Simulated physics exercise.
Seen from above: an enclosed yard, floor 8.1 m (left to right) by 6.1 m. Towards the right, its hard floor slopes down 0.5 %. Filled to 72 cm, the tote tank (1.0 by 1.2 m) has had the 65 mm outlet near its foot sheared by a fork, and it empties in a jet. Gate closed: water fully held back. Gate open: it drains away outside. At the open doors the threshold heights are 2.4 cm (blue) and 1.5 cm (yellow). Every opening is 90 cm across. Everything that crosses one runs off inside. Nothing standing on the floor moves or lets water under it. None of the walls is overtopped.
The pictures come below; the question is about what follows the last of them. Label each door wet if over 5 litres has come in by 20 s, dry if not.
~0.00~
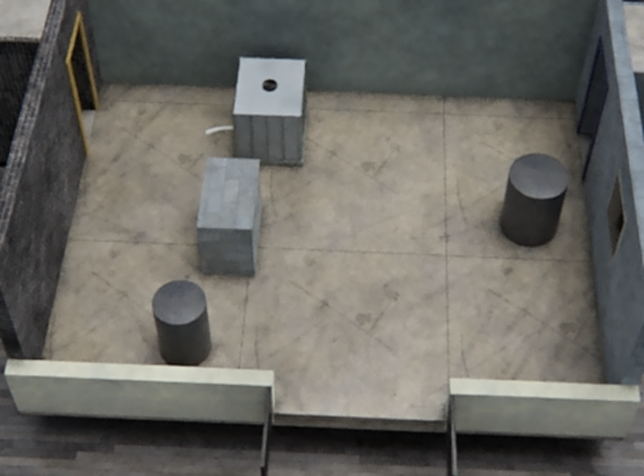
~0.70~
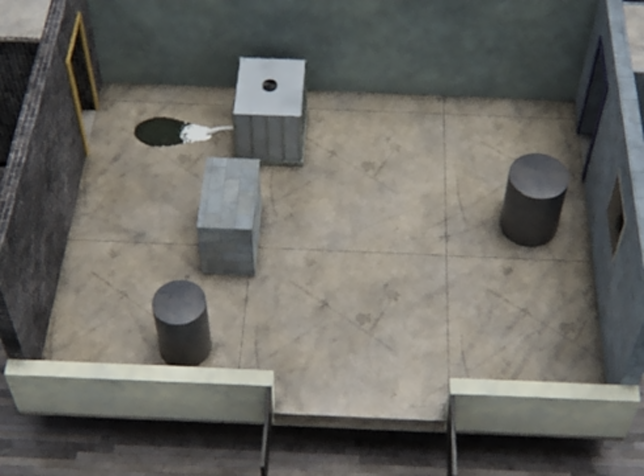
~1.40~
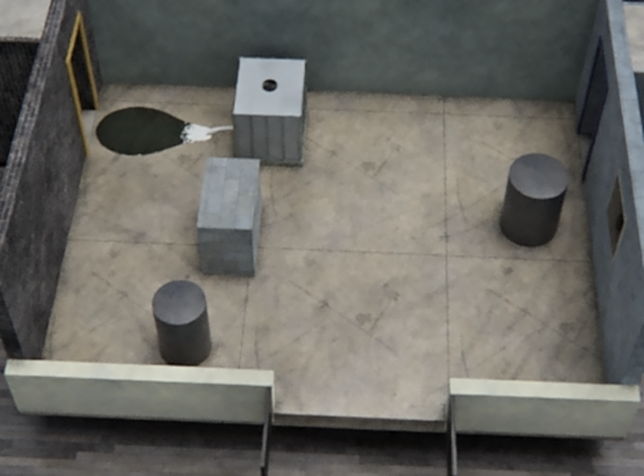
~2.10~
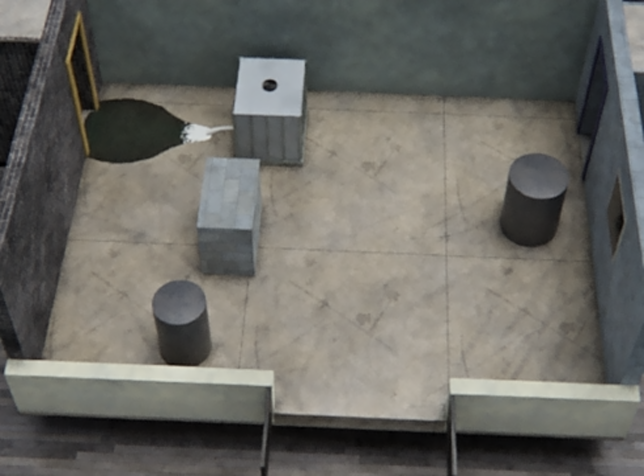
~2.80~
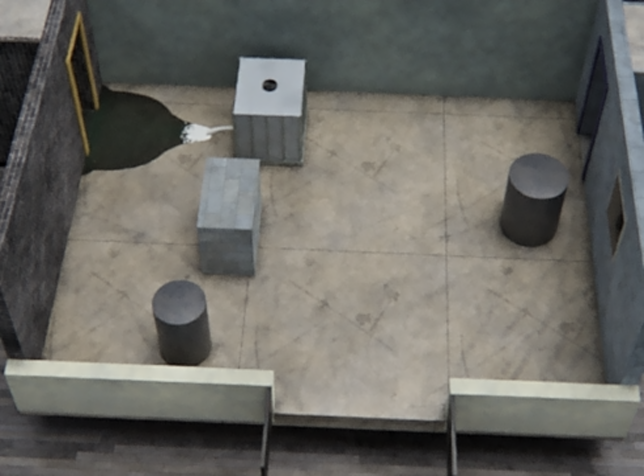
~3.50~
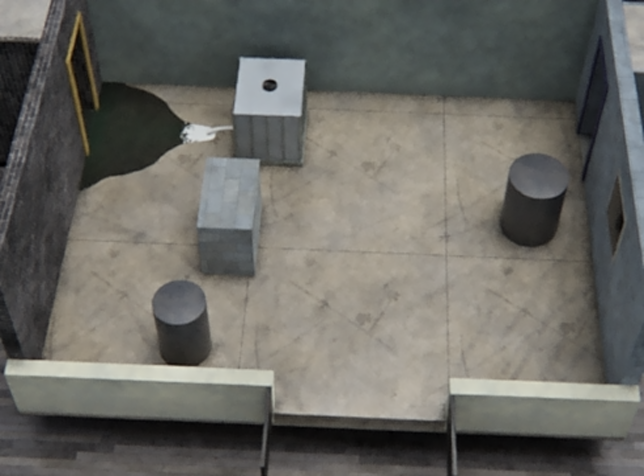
Blue door: Dry; yellow door: Wet.
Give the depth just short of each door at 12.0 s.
Depth (cm) - blue: 0.0, yellow: 3.0.
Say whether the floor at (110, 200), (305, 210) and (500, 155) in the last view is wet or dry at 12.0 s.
First waterlogged, then untouched, then untouched.
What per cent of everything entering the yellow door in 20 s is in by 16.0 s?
75 percent, roughly.
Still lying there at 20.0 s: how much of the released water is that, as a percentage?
82 %.
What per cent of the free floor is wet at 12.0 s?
About 15 percent of the floor.
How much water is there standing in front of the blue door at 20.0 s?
Roughly 0.0 centimetres.
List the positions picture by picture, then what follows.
In the first picture, the jet has just started at (223, 129); the ground is still dry.
The second picture shows from the spout at (223, 129) the water has spread over 0.5 m2; its tip is at (136, 131), and it is 1.1 cm deep on average.
The third picture shows the jet leaves at (223, 129); the sheet reaches (99, 135), 2.4 m away, and wets 1.2 m2.
The fourth picture shows from the spout at (223, 129) the water has spread over 1.7 m2; its tip is at (84, 136), and it is 0.9 cm deep on average.
The fifth picture shows the jet leaves at (223, 129); the sheet reaches (74, 149), 2.8 m away, and wets 2.1 m2.
The sixth picture shows the jet leaves at (223, 129); the sheet reaches (80, 187), 2.8 m away, and wets 2.4 m2.
After 5.0 s water covers 5 % of the floor and is deepest (3 cm) near (104, 127); blue door not reached, yellow door 2.5 cm at the sill, 4 L in.
After 8.0 s water covers 10 % of the floor and is deepest (3 cm) near (92, 134); blue door not reached, yellow door 2.8 cm at the sill, 9 L in.
After 12.0 s water covers 15 % of the floor and is deepest (3 cm) near (94, 126); blue door not reached, yellow door 2.8 cm at the sill, 15 L in.
After 16.0 s water covers 25 % of the floor and is deepest (3 cm) near (94, 126); blue door not reached, yellow door 2.7 cm at the sill, 22 L in.
After 20.0 s water covers 30 % of the floor and is deepest (3 cm) near (92, 134); blue door not reached, yellow door 2.7 cm at the sill, 28 L in.
